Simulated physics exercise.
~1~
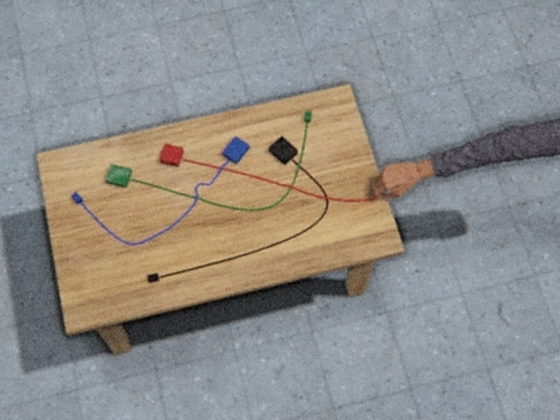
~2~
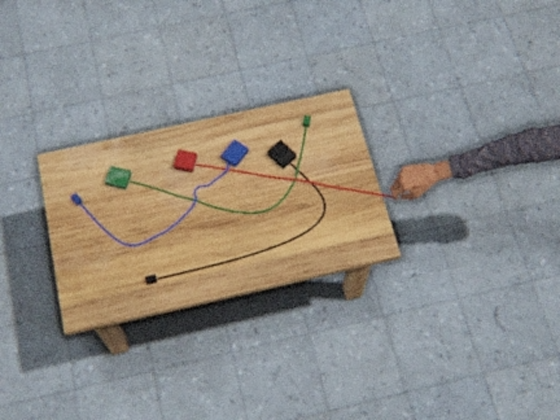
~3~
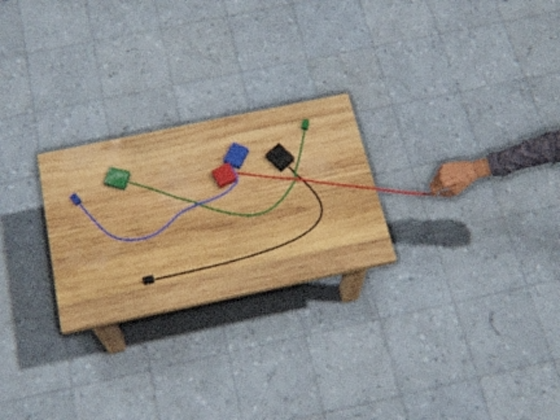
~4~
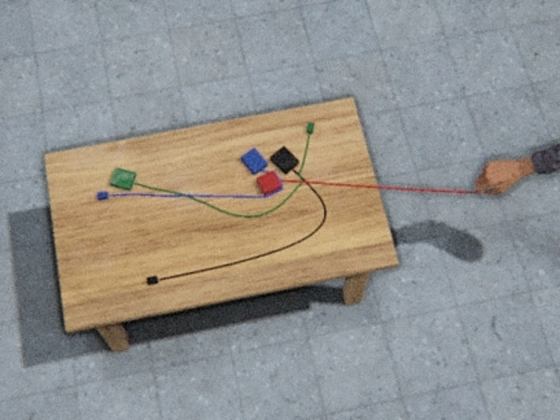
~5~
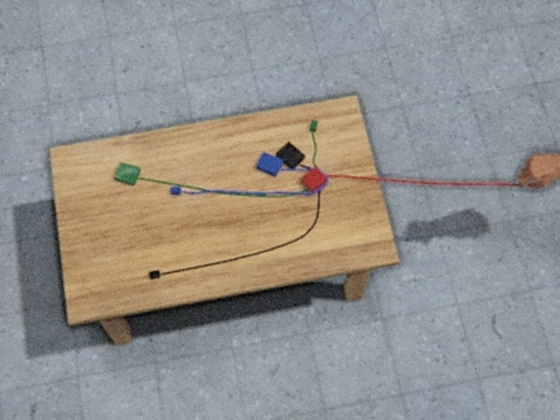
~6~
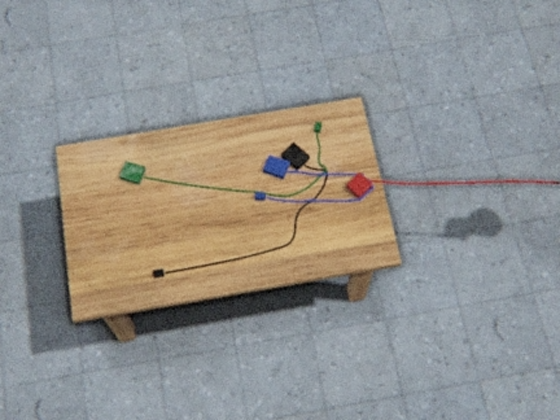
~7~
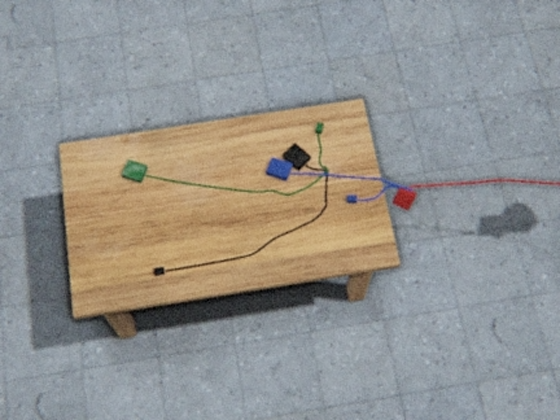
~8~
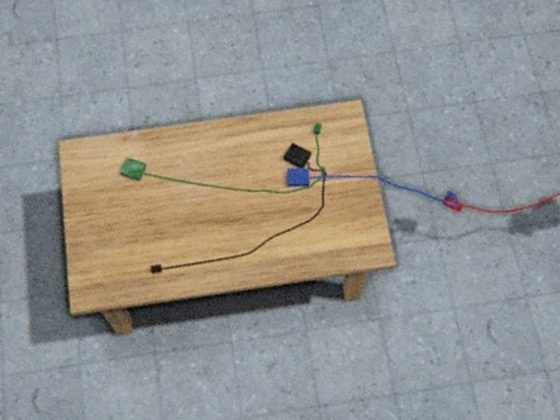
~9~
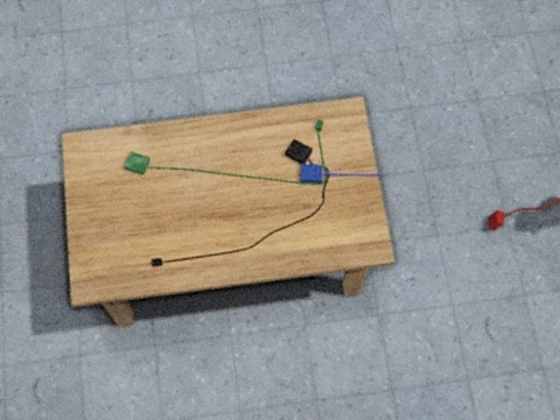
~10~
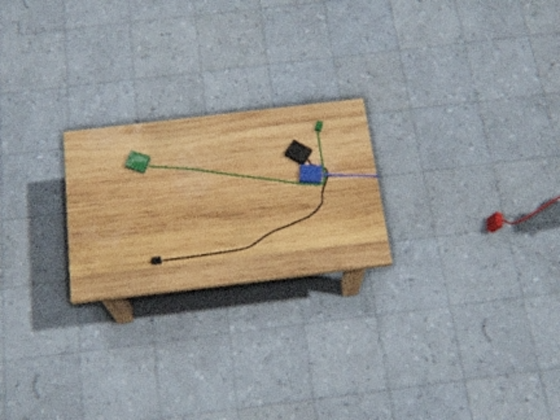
A hand pulled a red lead rightwards across a wooden table, and its charger caught the blue lead, shifting the blue charger right before both the red charger and blue plug went over the edge, leaving the blue charger beside the black one.
